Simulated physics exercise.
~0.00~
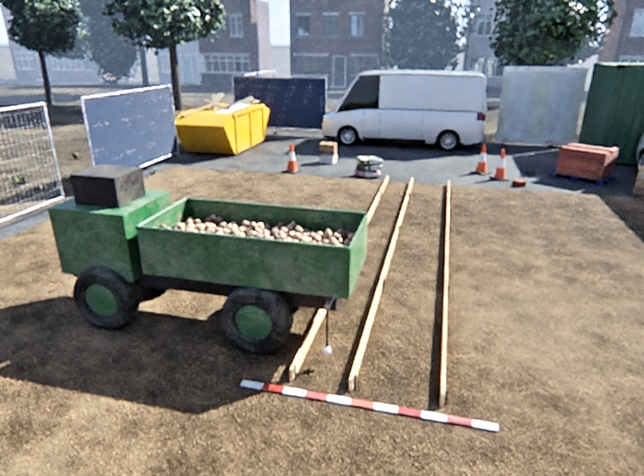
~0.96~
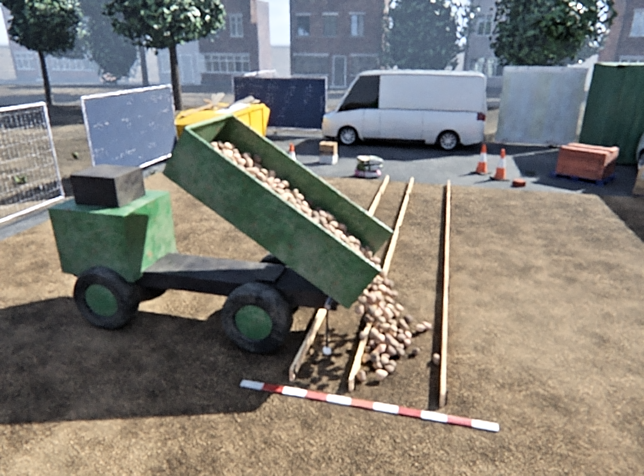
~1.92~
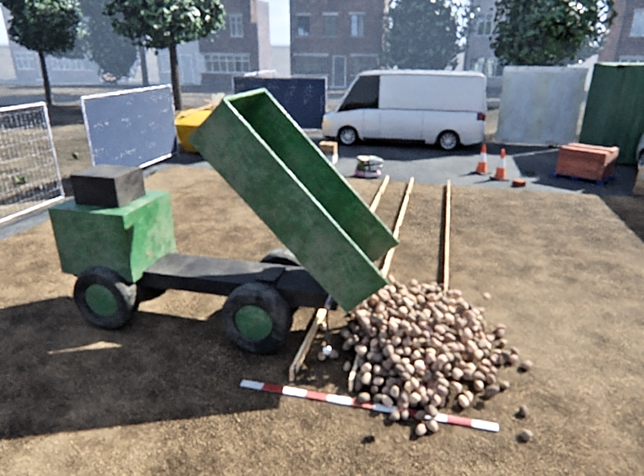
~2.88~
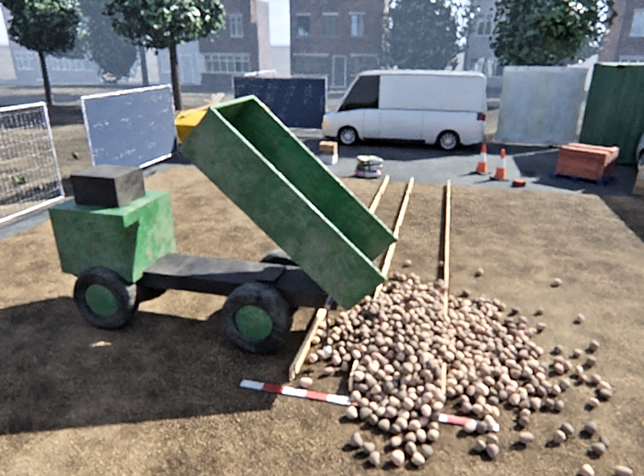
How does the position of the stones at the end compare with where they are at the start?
At the start the stones are piled in the green body of the tipper, while at the end they lie on the ground further right and closer to the viewer, spread over the boards and beyond the last one.
A green tipper body loaded with round stones tilts up steeply on its truck, and the stones pour from its lower end over the wooden boards. The heap grows and spreads right past the last board and across the red and white pole, leaving the body raised and empty.
